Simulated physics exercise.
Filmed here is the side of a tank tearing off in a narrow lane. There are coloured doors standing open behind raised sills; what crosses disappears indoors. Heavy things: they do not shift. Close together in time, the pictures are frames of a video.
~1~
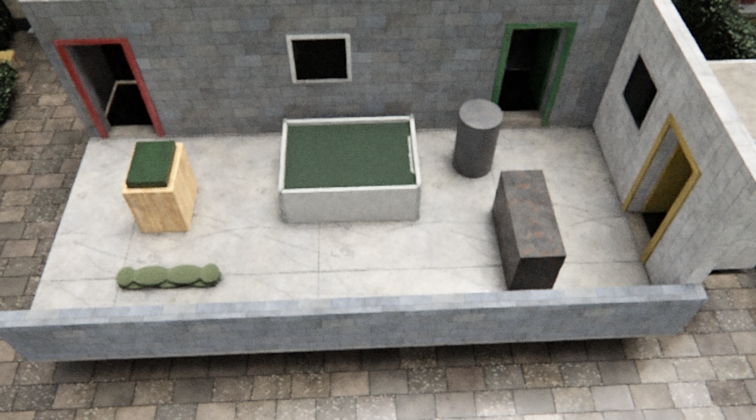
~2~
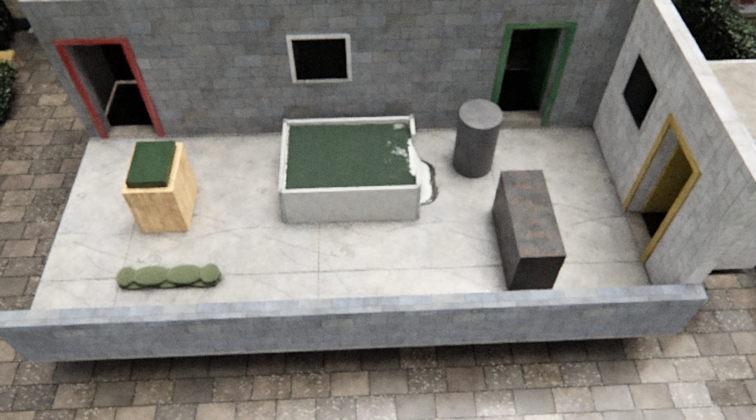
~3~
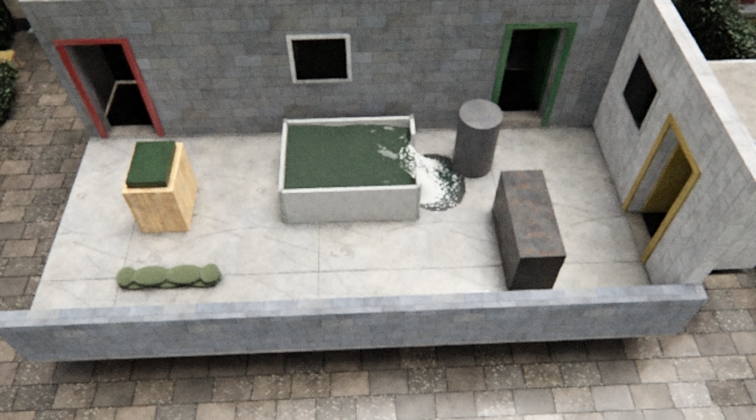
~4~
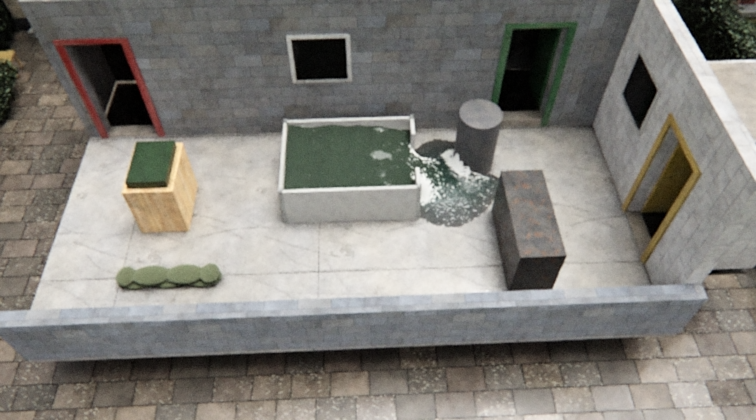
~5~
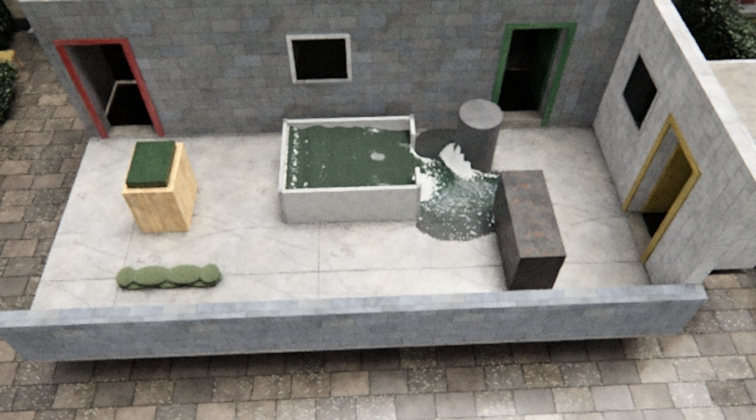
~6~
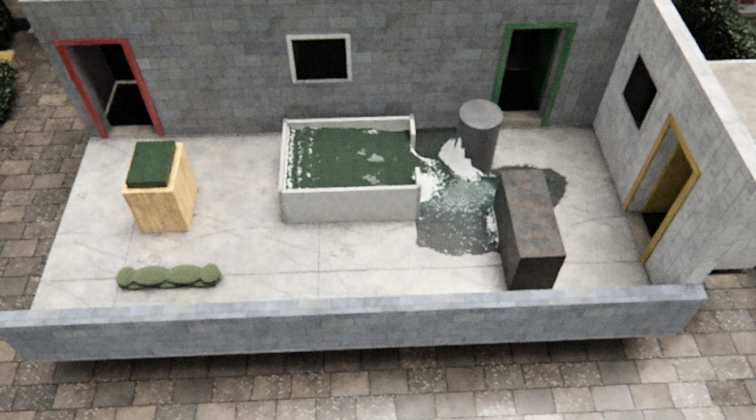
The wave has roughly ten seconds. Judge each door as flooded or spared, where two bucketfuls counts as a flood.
The green door is spared, the red door is spared, the yellow door is flooded.
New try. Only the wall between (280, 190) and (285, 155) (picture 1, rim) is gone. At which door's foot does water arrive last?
Last in line is the one in yellow.
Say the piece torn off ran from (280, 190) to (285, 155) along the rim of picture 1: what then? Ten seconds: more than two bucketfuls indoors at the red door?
Result for the red door: It ends up above.
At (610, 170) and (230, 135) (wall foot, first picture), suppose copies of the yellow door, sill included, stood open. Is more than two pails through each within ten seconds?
First exceeds it, then falls short.
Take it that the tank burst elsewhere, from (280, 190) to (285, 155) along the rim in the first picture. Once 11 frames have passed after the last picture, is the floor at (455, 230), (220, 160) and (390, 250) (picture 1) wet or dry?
Point one not reached; point two reached; point three not reached.
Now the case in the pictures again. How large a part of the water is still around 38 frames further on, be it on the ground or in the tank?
Roughly 92 parts in a hundred.
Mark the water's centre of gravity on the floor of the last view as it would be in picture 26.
Around pixel (439, 196).
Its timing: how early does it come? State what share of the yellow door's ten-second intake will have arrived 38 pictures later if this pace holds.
Roughly 55 percent.
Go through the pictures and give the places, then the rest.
In the first frame, still water in the water tank at (349, 156).
In the second frame, water pours out at (412, 171) and has run to (423, 164).
In the third frame, water pours out at (412, 173) and has run to (461, 189).
In the fourth frame, water pours out at (412, 173) and has run to (496, 188).
In the fifth frame, water pours out at (412, 173) and has run to a hidden place.
In the sixth frame, water pours out at (412, 173) and has run to (560, 181).
A moment on, water covers 20 % of the floor; the green door wet at the sill, nothing in, the red door not reached, the yellow door under two buckets in.
Next, water covers 35 % of the floor; the green door wet at the sill, nothing in, the red door not reached, the yellow door over two buckets in.
Then, water covers 55 % of the floor; the green door wet at the sill, nothing in, the red door not reached, the yellow door over two buckets in.
Later, water covers 80 % of the floor; the green door wet at the sill, nothing in, the red door wet at the sill, nothing in, the yellow door far over two buckets in.
In the end, water covers 90 % of the floor; the green door wet at the sill, nothing in, the red door wet at the sill, nothing in, the yellow door far over two buckets in.
